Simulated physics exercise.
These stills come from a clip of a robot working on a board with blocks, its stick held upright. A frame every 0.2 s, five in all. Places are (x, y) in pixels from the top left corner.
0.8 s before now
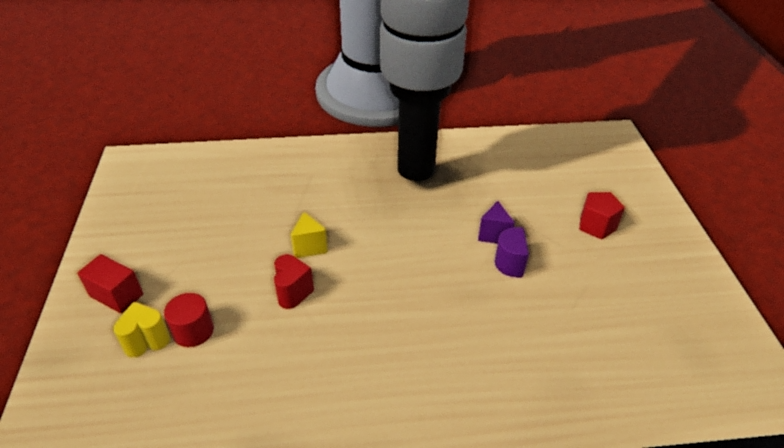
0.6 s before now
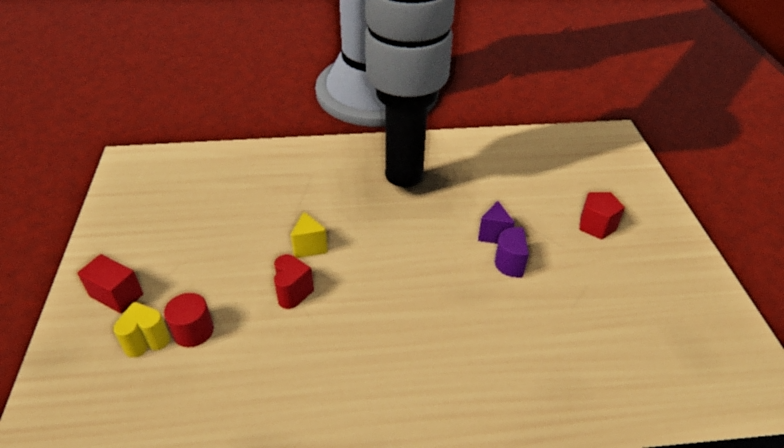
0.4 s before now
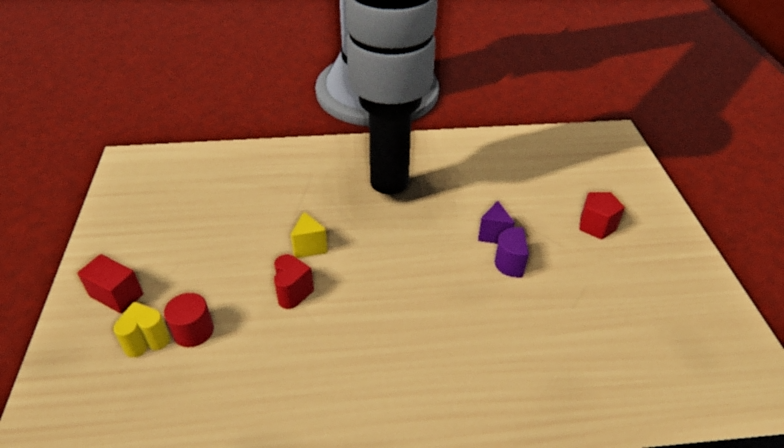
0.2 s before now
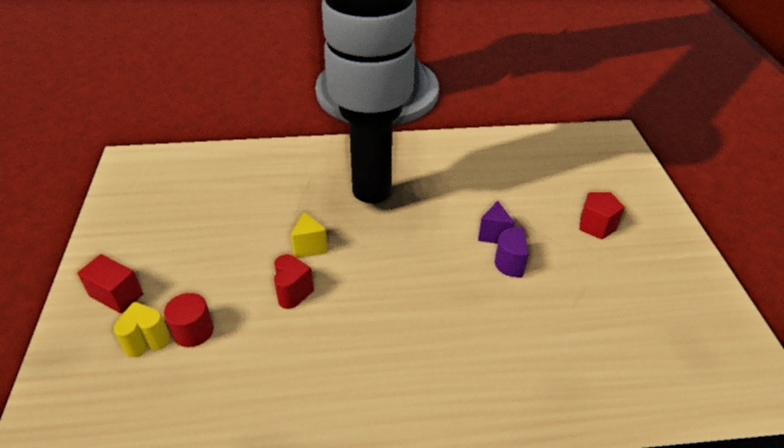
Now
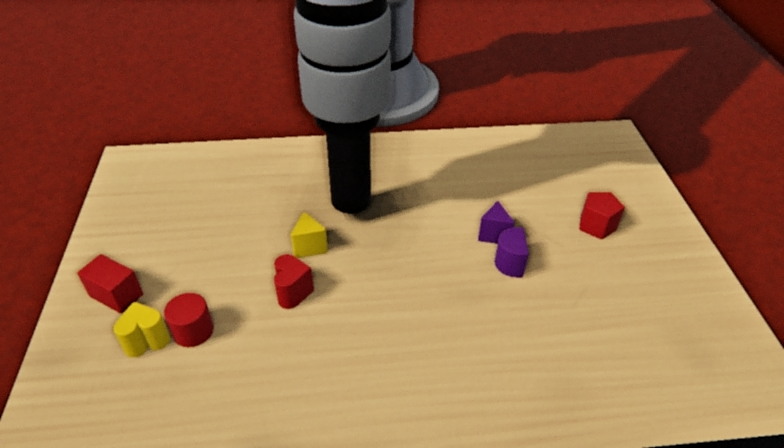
On a wooden board, a robot arm's black stick moves left toward still, colourful blocks.
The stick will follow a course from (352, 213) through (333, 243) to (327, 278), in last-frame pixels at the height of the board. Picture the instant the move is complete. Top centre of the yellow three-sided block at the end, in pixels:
My prediction: (293, 238).
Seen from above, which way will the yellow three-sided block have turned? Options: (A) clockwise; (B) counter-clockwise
Letter A.
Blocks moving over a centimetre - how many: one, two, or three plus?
The answer is one block, counting only moves over 1 cm.
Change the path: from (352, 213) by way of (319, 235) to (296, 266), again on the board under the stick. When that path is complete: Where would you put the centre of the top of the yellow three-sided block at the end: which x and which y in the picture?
Around pixel (271, 264).
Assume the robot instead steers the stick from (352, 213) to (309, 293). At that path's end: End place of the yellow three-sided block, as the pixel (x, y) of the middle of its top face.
The middle of its top is at (287, 239).
The first path, step by step. Halfway along, stick (332, 230); yellow three-sided block (301, 230), turned 20° clockwise.
At the end, stick (326, 265); red heart-shaped block still; yellow three-sided block (293, 238), turned 45° clockwise.
